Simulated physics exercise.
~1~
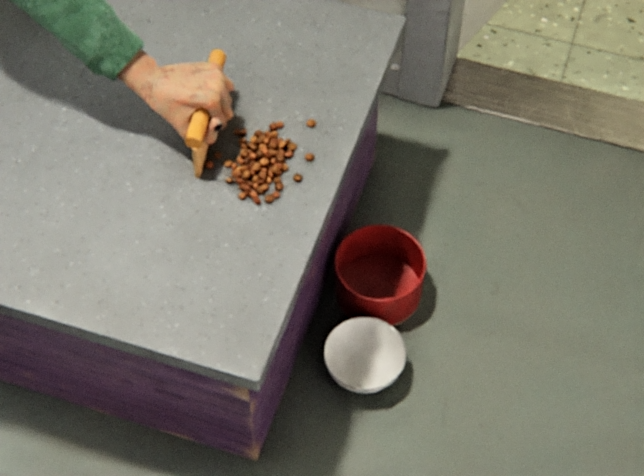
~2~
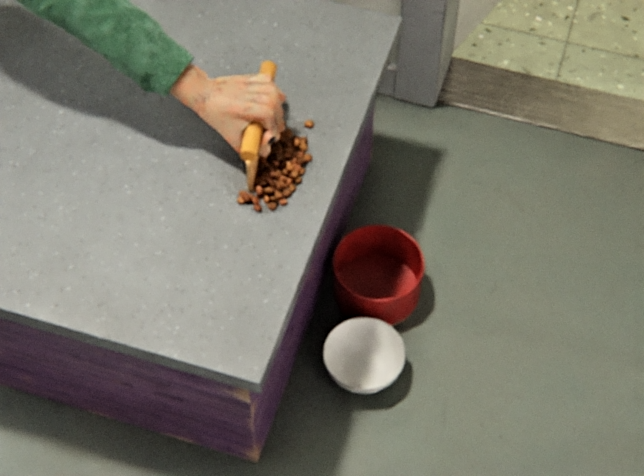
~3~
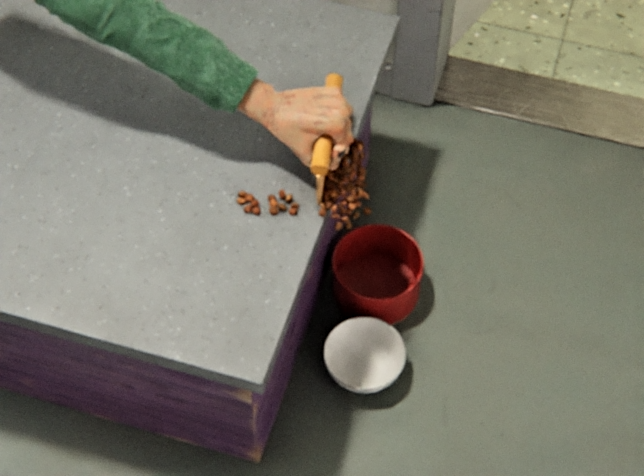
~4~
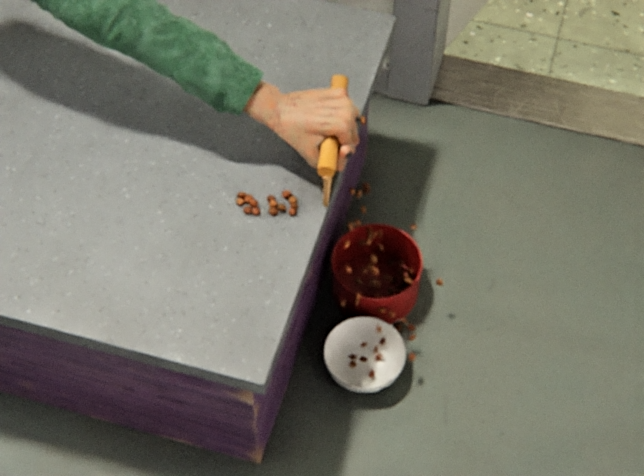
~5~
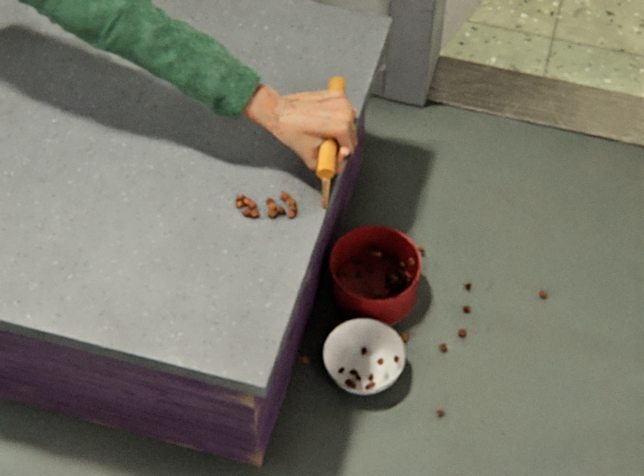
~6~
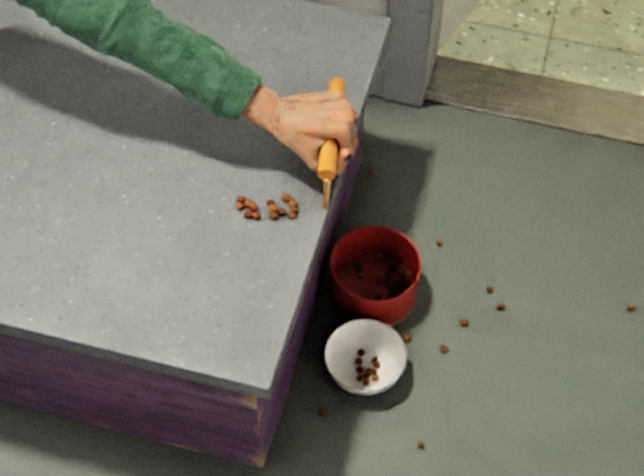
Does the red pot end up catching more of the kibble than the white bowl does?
Yes, the red pot catches the largest share of the kibble, while the white bowl gets only a small part and a few pieces end up scattered on the floor.
